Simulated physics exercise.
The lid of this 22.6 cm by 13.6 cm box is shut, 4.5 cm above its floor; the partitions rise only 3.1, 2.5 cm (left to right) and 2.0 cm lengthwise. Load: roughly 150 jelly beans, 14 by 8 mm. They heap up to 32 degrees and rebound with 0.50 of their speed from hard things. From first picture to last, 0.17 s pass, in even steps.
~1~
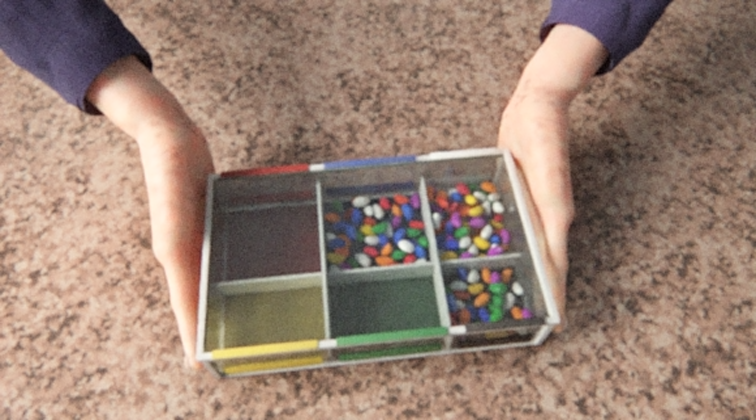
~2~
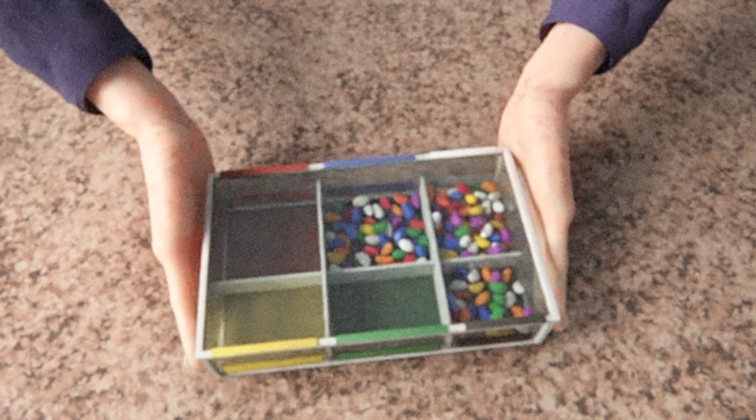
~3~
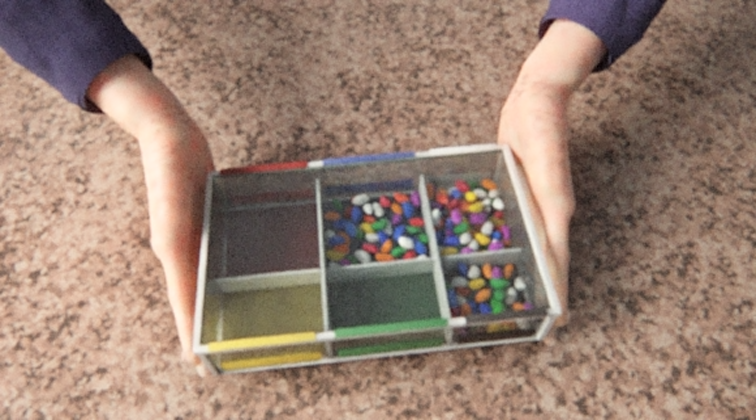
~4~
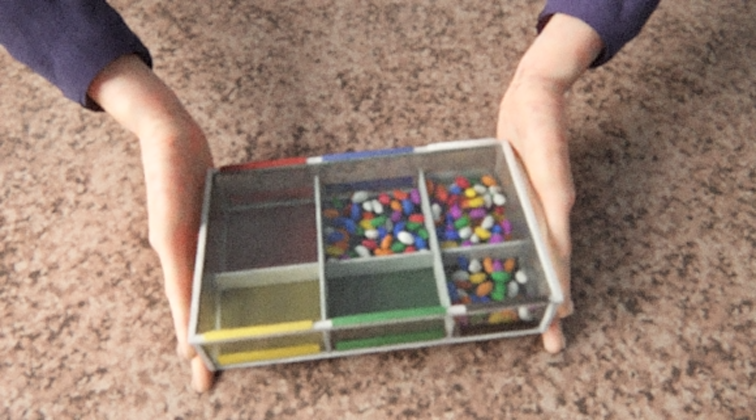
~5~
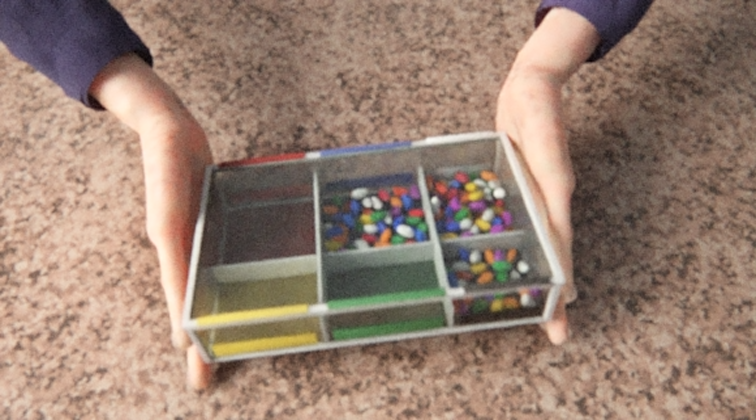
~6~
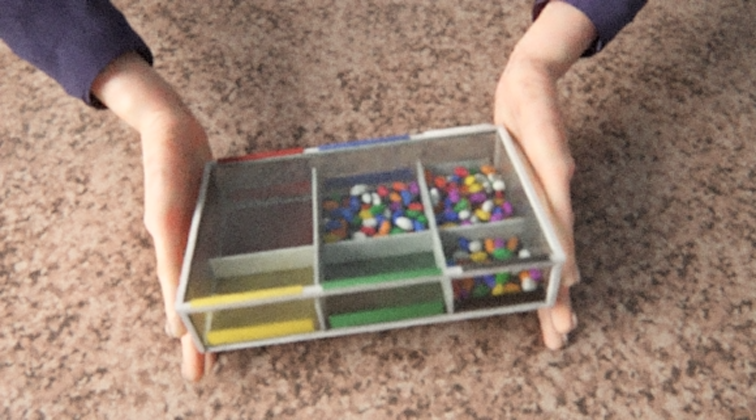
On a speckled stone surface, two hands holding a clear-lidded divided box of multicoloured beans by its sides, slowly tilting it backward.
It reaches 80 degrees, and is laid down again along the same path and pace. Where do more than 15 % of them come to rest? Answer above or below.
Red compartment: Below; blue compartment: Above; green compartment: Below; yellow compartment: Below; white compartment: Above; black compartment: Below.
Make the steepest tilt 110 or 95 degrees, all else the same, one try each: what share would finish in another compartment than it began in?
Some 30 and 25 per cent.
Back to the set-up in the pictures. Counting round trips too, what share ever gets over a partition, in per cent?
Some 15 per cent.
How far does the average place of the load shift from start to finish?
Some 2.5 cm.
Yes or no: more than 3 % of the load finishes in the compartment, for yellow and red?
Yellow no, red no.
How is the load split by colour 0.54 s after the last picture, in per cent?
Red 0; blue 35; green 0; yellow 0; white 50; black 20.
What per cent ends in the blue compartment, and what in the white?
Blue 45, white 50.
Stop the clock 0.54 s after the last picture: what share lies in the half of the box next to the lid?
Some 20 per cent.
Then, 0.54 s after the last picture, tilt 79 degrees; blue 35 %, white 50 %, black 20 %.
Then, 0.89 s after the last picture, tilt 34 degrees; blue 40 %, white 50 %, black 10 %.
Then, 1.34 s after the last picture, tilt 0 degrees; blue 40 %, white 50 %, black 10 %.
In the end, red 0 %, blue 45 %, green 0 %, yellow 0 %, white 50 %, black 10 %.
